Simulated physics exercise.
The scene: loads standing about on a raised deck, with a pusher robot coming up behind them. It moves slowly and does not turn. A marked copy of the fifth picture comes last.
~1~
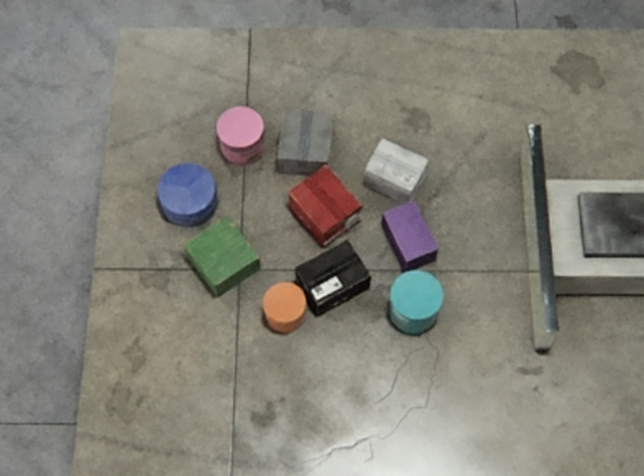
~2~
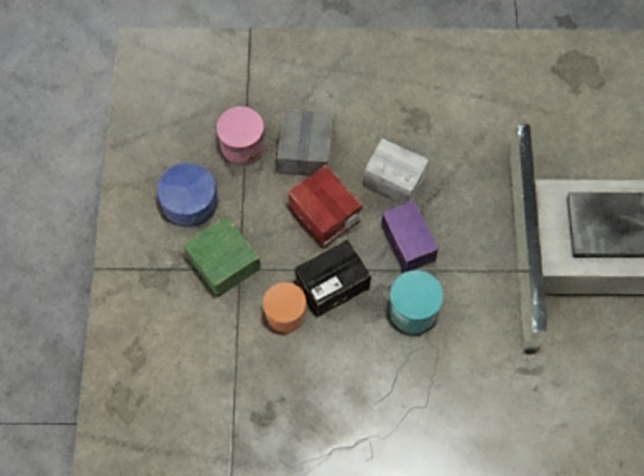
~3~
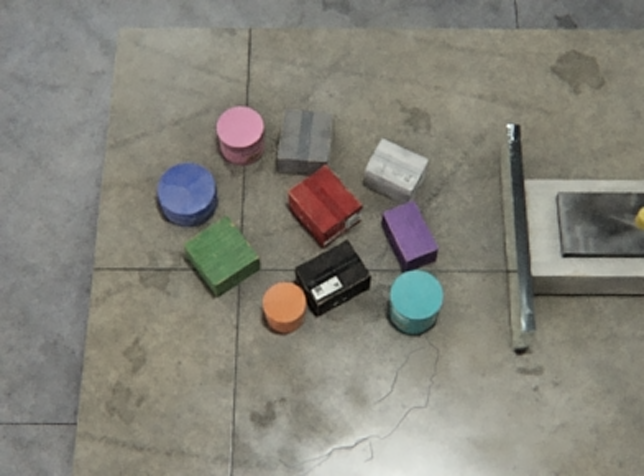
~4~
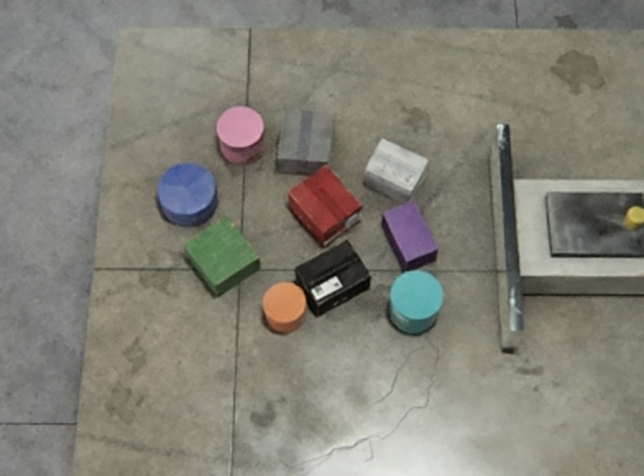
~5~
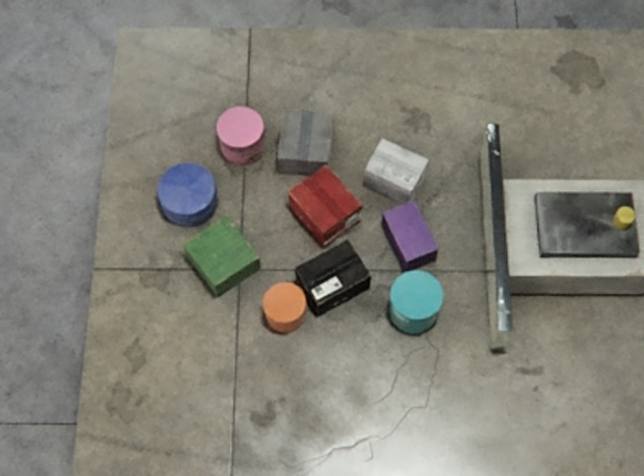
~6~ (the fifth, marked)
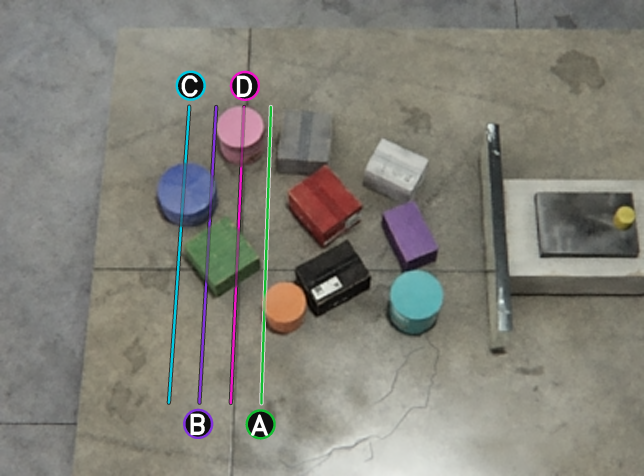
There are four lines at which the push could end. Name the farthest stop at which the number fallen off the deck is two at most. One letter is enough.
No farther than C.
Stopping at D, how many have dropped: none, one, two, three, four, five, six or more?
In all, none.
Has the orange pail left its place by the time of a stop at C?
Yes.
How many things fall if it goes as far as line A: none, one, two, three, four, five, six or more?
In all, none.
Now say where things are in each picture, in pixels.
Purple crate (410, 237); black parcel (333, 278); white box (395, 173), in the first picture.
Robot (612, 224); pink pail (242, 136), in the second picture.
Robot (601, 224); orange pail (285, 308), in the third picture.
Robot (590, 224); turquoise pail (415, 303), in the fourth picture.
Robot (579, 224); green crate (223, 256); purple crate (410, 237); black parcel (333, 278), in the fifth picture.
On the marked copy, A at (266, 246); B at (208, 246); C at (180, 246); D at (238, 246).
Following C. Soon after the start, robot (463, 223); turquoise pail (351, 312); orange pail (278, 313).
Later, robot (348, 222); blue canister (152, 180); green crate (173, 260).
In the end, robot (259, 222); green crate over the edge; blue canister (105, 155); one fallen.
As for the rest, A is within the limit but short; B is within the limit but short; D is within the limit but short.
